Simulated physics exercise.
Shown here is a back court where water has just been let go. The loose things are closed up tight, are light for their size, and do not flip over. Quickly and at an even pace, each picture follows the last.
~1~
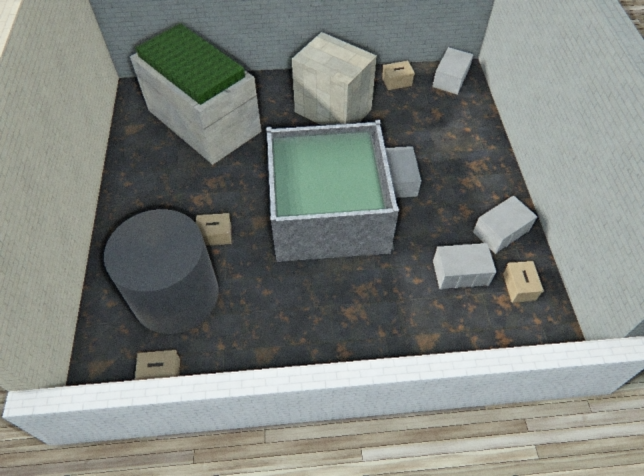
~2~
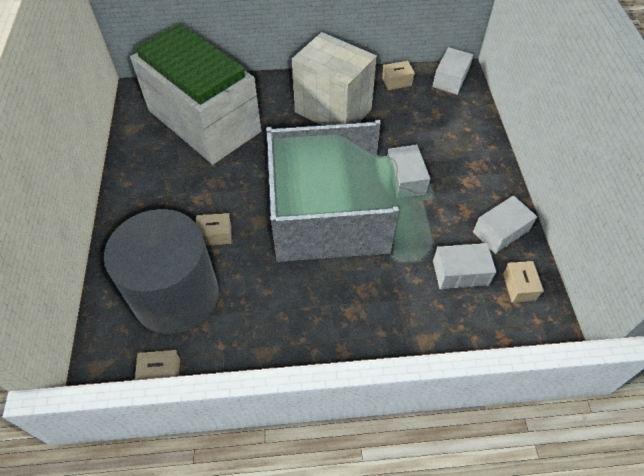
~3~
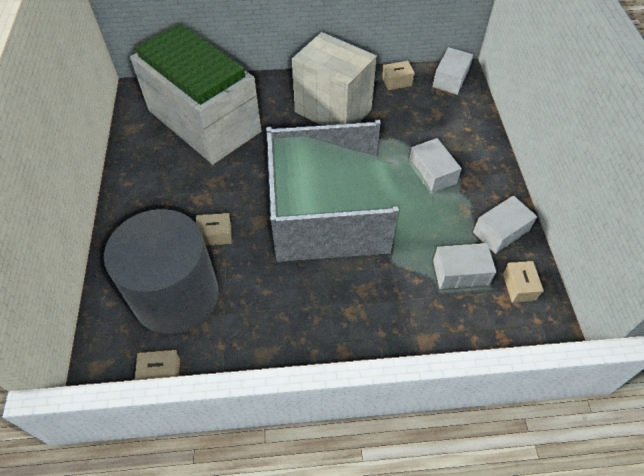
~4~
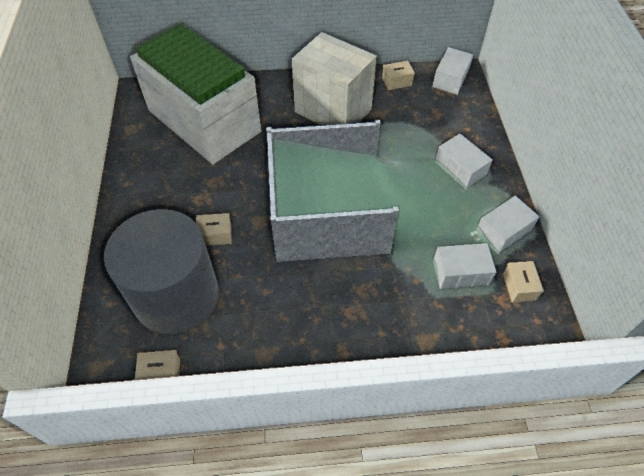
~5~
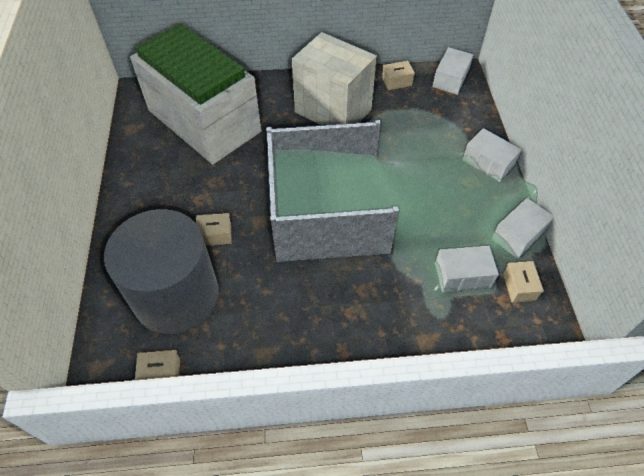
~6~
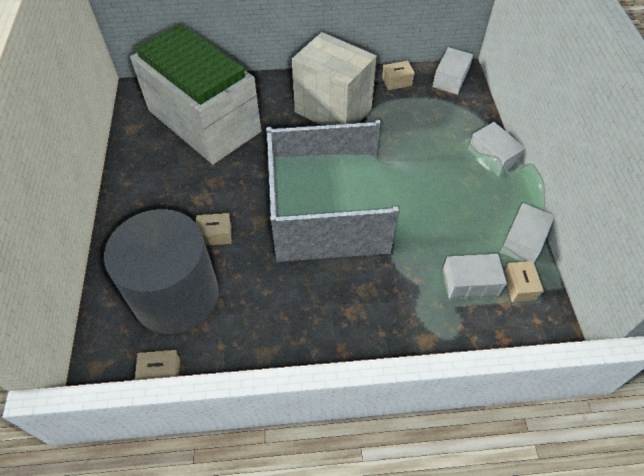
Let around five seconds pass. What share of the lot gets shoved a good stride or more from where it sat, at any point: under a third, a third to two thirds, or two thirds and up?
Two thirds and up.
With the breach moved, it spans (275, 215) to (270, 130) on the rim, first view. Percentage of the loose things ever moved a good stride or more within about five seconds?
I'd put it at about 20 percent.
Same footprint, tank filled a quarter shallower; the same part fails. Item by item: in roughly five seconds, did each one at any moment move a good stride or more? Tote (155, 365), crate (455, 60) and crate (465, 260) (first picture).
The first stayed below the mark, the next passed the mark, and the last passed the mark.
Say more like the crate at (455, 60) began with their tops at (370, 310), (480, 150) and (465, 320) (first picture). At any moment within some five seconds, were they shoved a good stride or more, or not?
Shoved clear, shoved clear, shoved clear.
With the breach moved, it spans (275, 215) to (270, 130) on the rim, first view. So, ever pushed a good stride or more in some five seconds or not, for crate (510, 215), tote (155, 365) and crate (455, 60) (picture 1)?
Fell short, went past that, fell short.
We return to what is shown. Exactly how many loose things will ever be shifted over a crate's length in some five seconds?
That gives 6.
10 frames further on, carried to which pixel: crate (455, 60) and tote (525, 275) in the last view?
(420, 57) and (494, 325), roughly.
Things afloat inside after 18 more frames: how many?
Number: 3.
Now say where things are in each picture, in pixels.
A crate at (402, 164) rests on the ground; a crate at (508, 217), on the bottom; 0 of 8 have shifted, in the first frame.
A crate at (409, 163), on the bottom, close to its start; a crate at (508, 217) rests on the ground; 1 of 8 have shifted, in the second frame.
A crate at (436, 158), on the bottom, a stride from its start; a crate at (508, 217), on the bottom; 1 of 8 have shifted, in the third frame.
A crate at (465, 153) rests on the ground, a stride from its start; a crate at (510, 217) rests on the ground; 1 of 8 have shifted, in the fourth frame.
A crate at (494, 147) rests on the ground, a stride from its start; a crate at (526, 221), on the bottom, close to its start; 2 of 8 have shifted, in the fifth frame.
A crate at (499, 141) rests on the ground, a stride from its start; a crate at (531, 227), on the bottom, close to its start; 3 of 8 have shifted, in the sixth frame.
A moment on, 3 of 8 are well off their spots; 2 afloat.
Next, 5 of 8 are well off their spots; 3 afloat.
Later, 6 of 8 are well off their spots; 3 afloat.
In the end, 6 of 8 are well off their spots, and 6 have been at some point; 3 afloat.
